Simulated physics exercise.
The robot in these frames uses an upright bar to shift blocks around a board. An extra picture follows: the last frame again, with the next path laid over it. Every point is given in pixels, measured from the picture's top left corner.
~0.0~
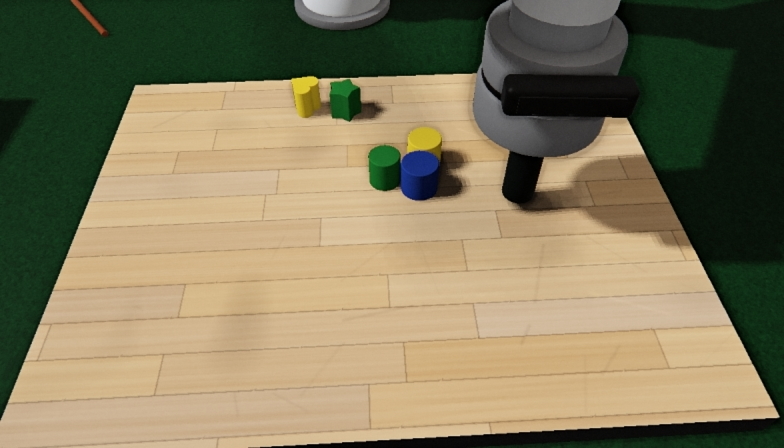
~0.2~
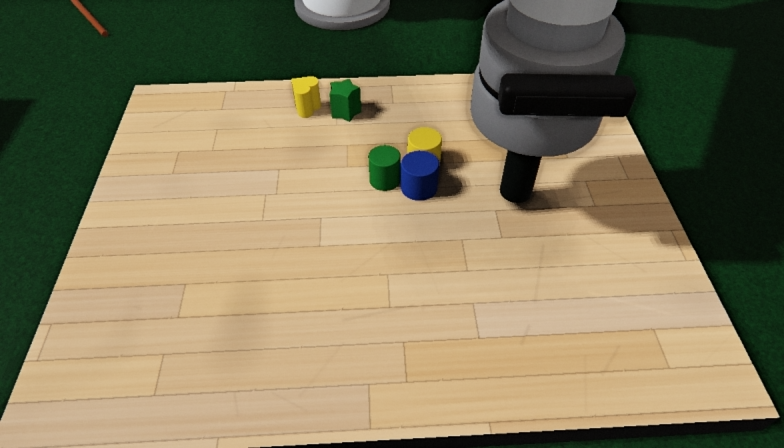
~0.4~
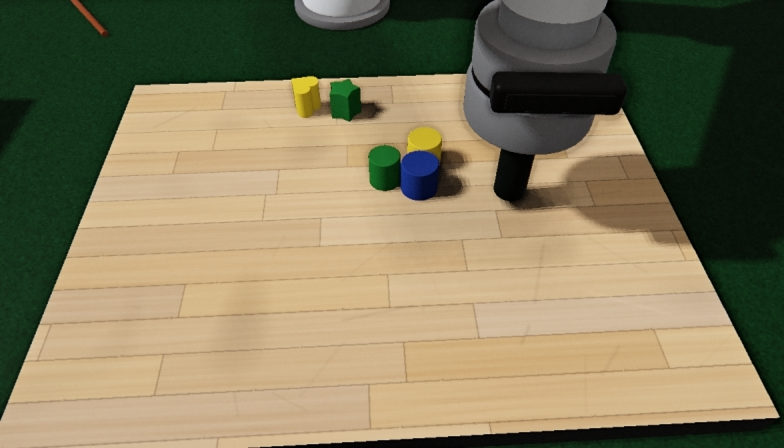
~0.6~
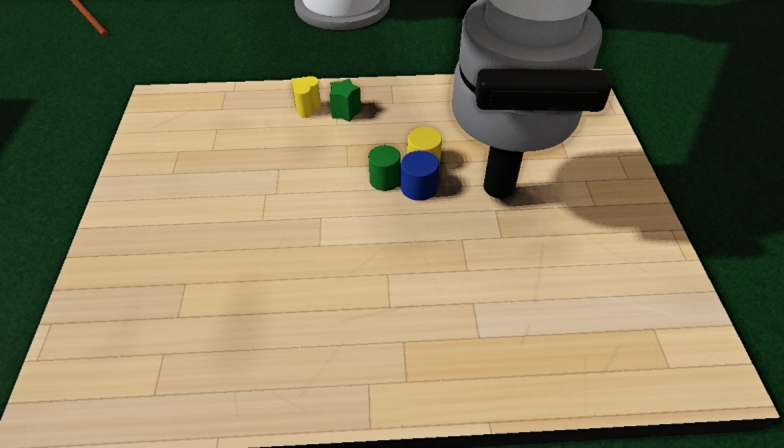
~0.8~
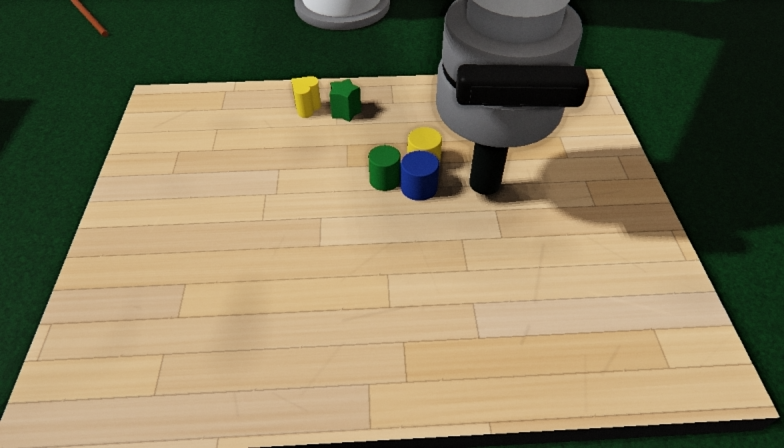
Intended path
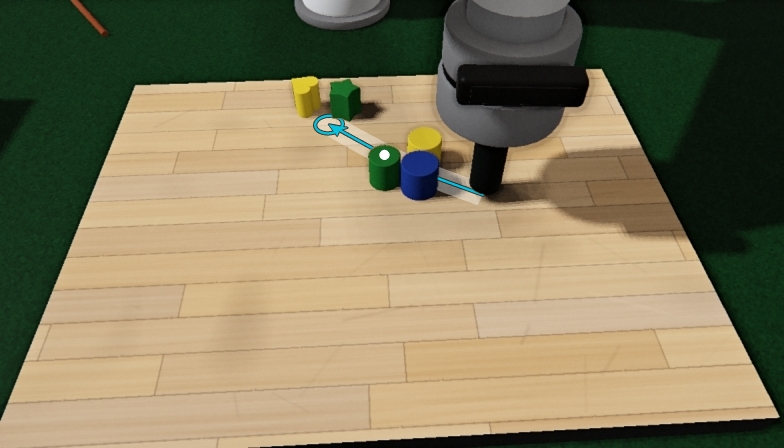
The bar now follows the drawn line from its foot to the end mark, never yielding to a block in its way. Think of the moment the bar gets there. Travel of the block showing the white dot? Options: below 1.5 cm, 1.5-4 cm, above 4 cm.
It gets moved 1.5 to 4 cm.
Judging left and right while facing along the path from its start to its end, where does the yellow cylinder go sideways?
Pushed right.
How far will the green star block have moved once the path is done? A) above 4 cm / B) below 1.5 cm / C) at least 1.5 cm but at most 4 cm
B
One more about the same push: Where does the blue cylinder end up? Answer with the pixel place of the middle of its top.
At the end it should sit near (396, 163).
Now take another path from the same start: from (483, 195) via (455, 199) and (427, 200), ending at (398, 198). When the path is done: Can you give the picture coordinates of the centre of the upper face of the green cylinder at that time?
I think it will end close to (356, 140).
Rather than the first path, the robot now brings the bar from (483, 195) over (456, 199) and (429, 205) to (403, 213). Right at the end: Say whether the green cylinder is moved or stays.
It shifts position.
The line goes from (483, 195) over (398, 161) to (329, 124); the dot is on the green cylinder.
What follows on the original path. One third of the way, bar at (424, 162); green cylinder at (364, 156); blue cylinder at (398, 163); yellow cylinder at (412, 128).
Two thirds of the way, bar at (373, 138); green cylinder at (362, 156); blue cylinder at (396, 163); yellow cylinder at (395, 109).
At the end, bar at (328, 114); green star block unmoved; green cylinder at (362, 156); blue cylinder at (396, 163); yellow cylinder at (395, 109).
